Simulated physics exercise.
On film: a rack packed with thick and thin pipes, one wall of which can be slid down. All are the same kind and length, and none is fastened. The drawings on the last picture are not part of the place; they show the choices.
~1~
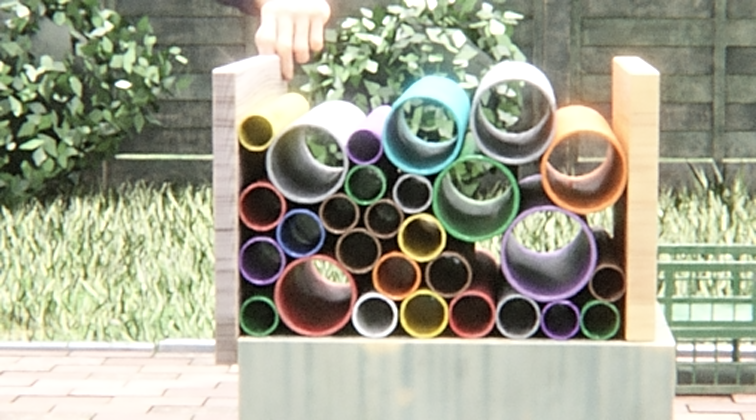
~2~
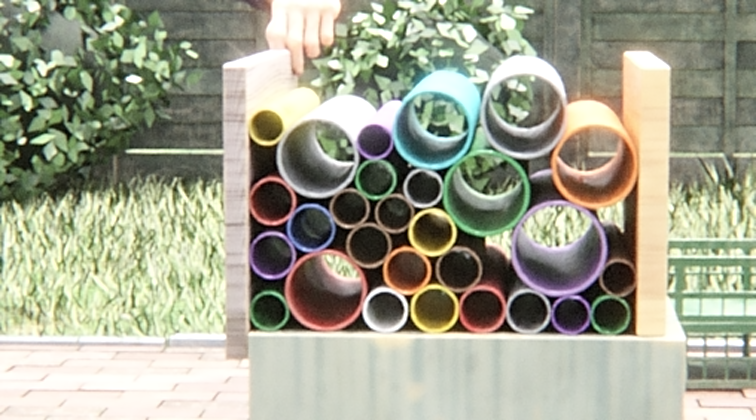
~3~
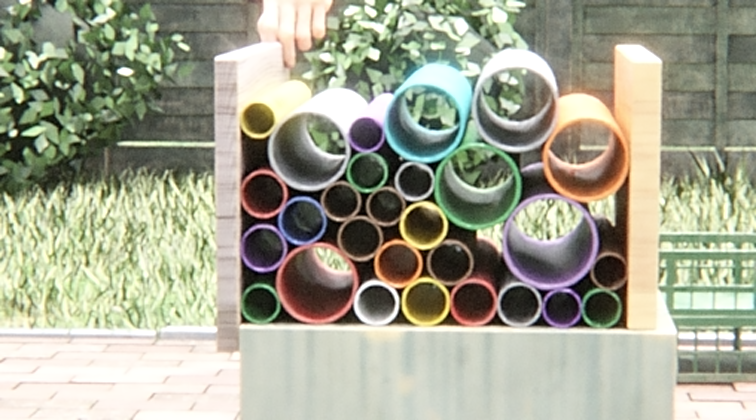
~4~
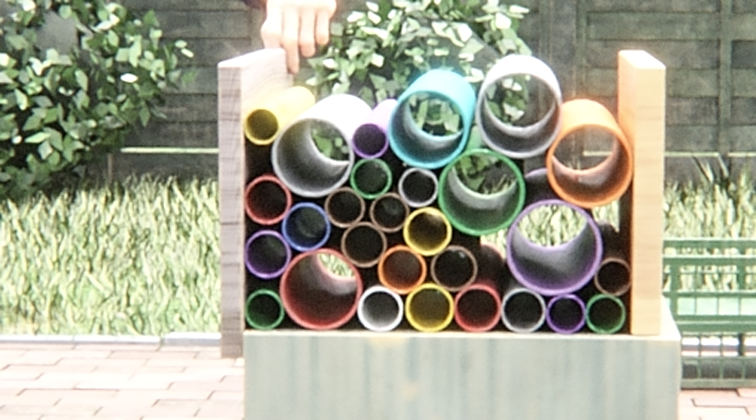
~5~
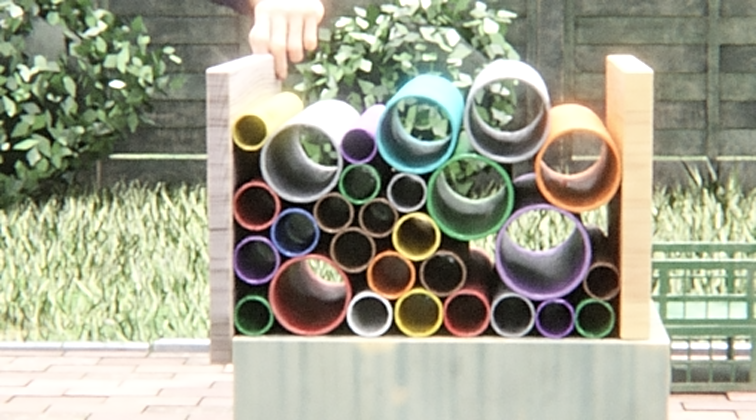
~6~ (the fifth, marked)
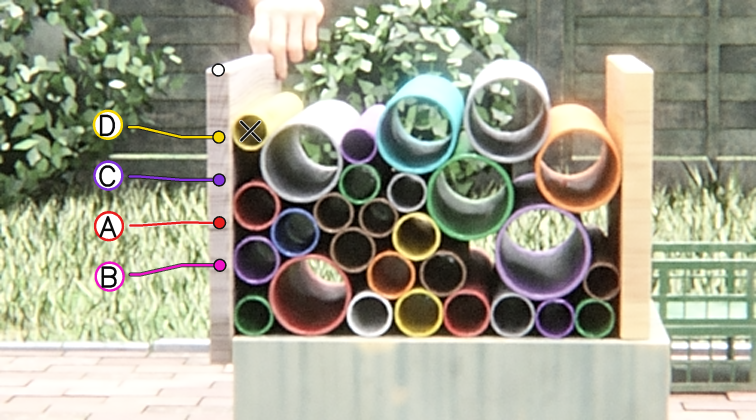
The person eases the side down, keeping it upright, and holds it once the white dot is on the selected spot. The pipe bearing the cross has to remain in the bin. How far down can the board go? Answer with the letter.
At most to C.
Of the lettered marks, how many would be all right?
Two of them.
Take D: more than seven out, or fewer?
It loses fewer than seven.
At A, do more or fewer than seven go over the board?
It loses fewer than seven.
On the marked copy, A at (220, 222); B at (220, 266); C at (219, 180); D at (219, 137); the cross at (251, 132); the white dot at (219, 70).
Following C. Soon after the start, top of the board (232, 126).
Later, top of the board (232, 179).
In the end, top of the board (232, 179), none out over the board, the crossed one still inside.
As for the rest, A lets the crossed one out; B lets the crossed one out; D keeps the crossed one inside.
